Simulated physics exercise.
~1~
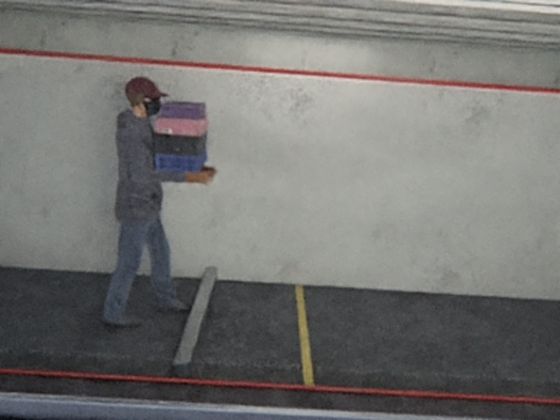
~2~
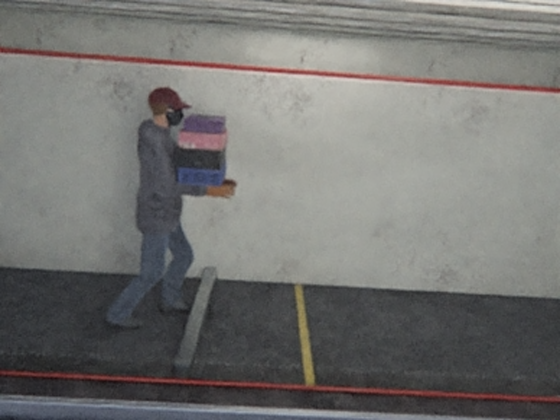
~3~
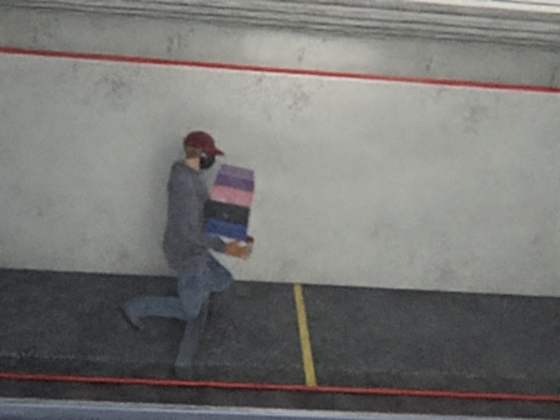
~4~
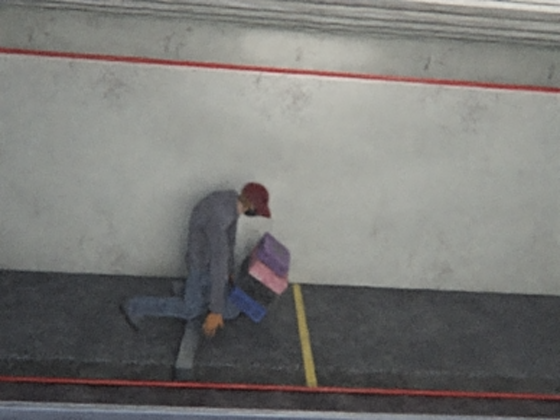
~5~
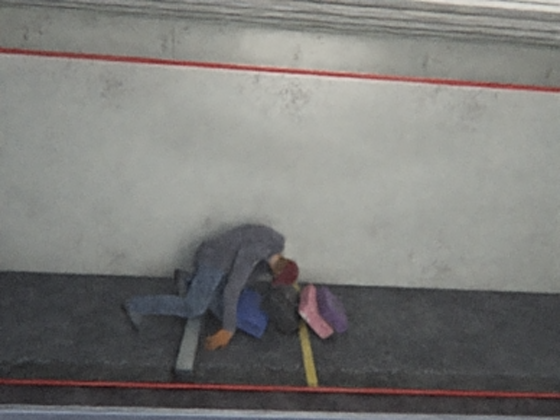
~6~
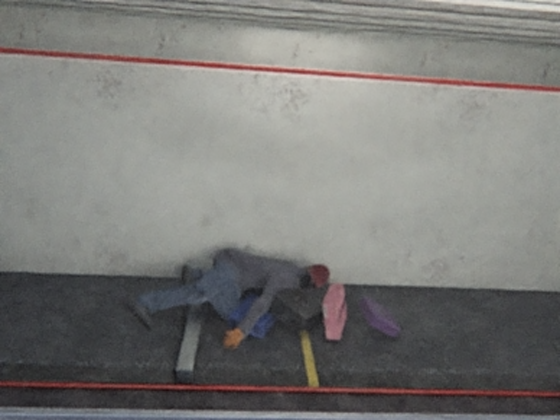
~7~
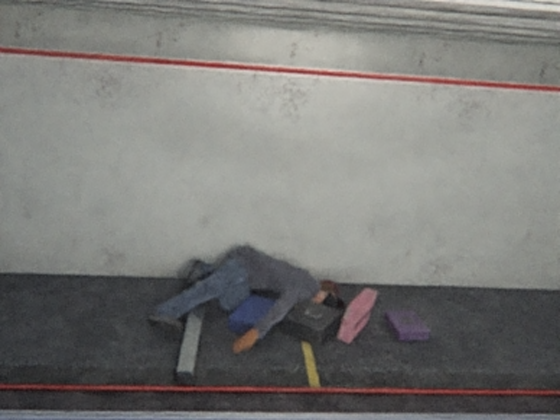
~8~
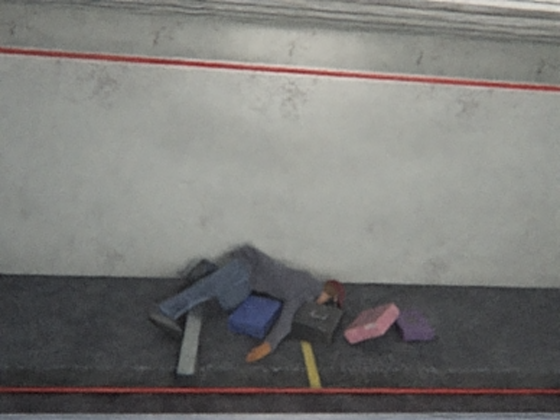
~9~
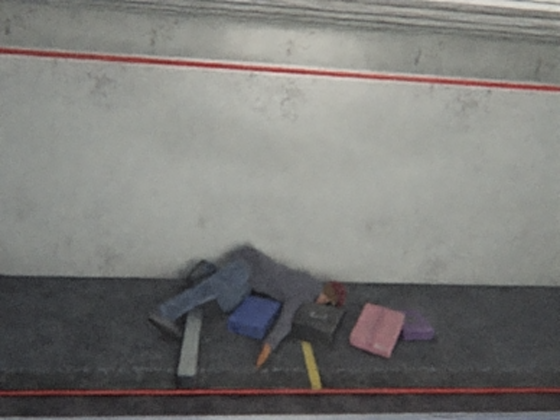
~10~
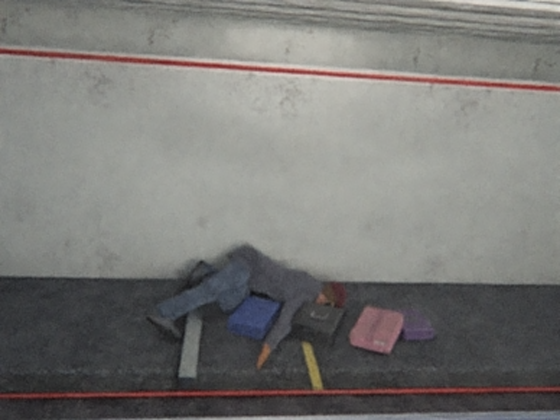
Concrete walkway, a masked man in a red cap carrying stacked boxes, tripping over a low bar and sprawling among them.
